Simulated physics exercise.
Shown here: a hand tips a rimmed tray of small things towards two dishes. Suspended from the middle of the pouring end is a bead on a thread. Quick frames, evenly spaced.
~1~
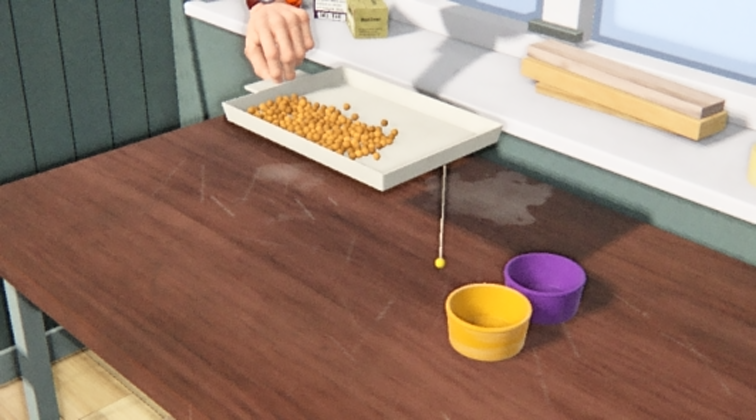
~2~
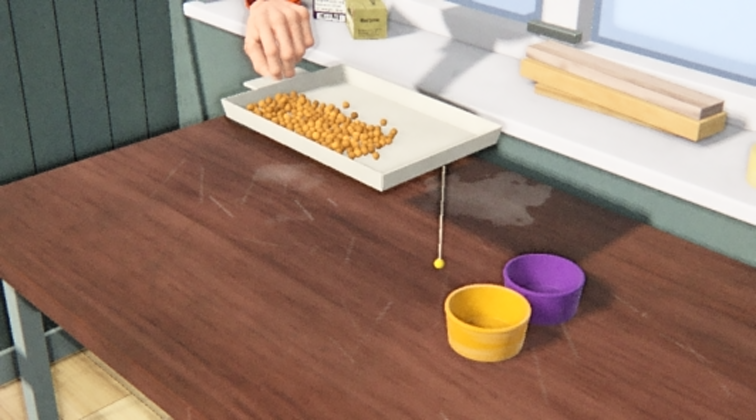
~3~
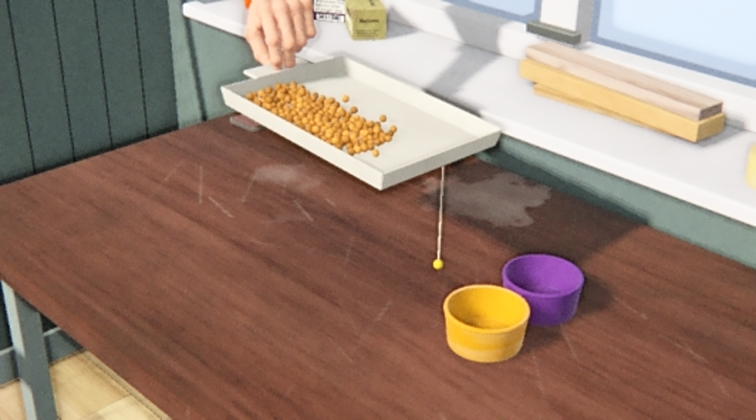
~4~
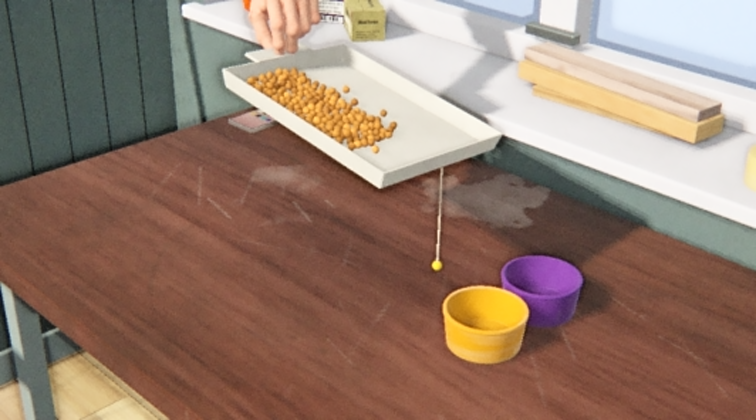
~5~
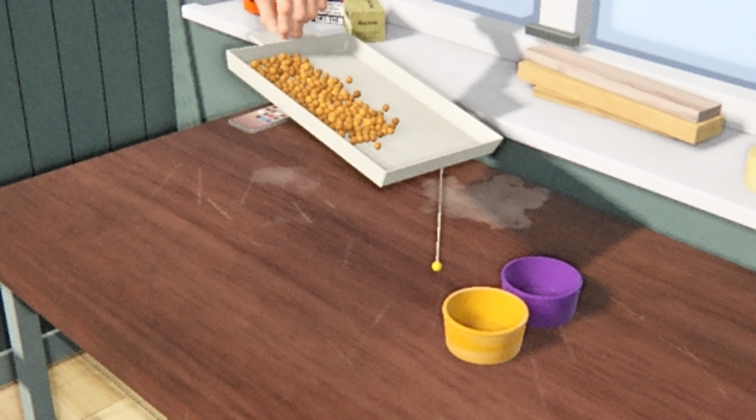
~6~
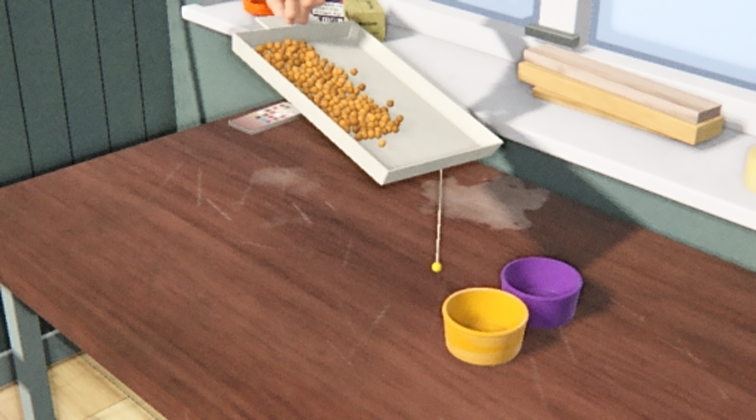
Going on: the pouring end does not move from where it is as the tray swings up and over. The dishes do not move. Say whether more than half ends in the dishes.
A lesser share is caught.
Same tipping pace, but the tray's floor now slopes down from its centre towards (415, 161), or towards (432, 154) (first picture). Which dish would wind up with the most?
For the first place it's the left-side dish, for the second the left-side dish.
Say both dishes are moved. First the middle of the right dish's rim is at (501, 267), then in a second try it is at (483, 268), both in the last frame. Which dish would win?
Place 1: The one on the right side; place 2: The one on the right side.
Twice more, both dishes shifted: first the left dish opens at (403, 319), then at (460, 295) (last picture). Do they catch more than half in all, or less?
The pair would catch the lesser share the first time and the greater share the second time.
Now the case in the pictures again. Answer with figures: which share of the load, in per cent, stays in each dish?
In the left dish you'd find about 10 % of the load, and in the right dish about 20 %.
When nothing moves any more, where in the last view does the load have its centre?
(502, 296).
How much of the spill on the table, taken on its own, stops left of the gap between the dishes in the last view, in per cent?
Estimate: About 70 in every hundred.
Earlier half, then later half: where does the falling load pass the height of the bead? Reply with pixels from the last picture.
Starting near (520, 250), moving on to near (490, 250).
Soon after the last picture, tray tipped steeply; most on the tray; a stray few in the right dish; a stray few outside both; about a quarter in the air.
A little later, tray tipped past a quarter turn; about half on the tray; a stray few in the left dish; about a quarter in the right dish; about a quarter outside both; a small part in the air.
Later still, tray tipped past a quarter turn; a small part in the left dish; about a quarter in the right dish; about two thirds outside both.
At rest, tray tipped past a quarter turn; a small part in the left dish; about a quarter in the right dish; about two thirds outside both.
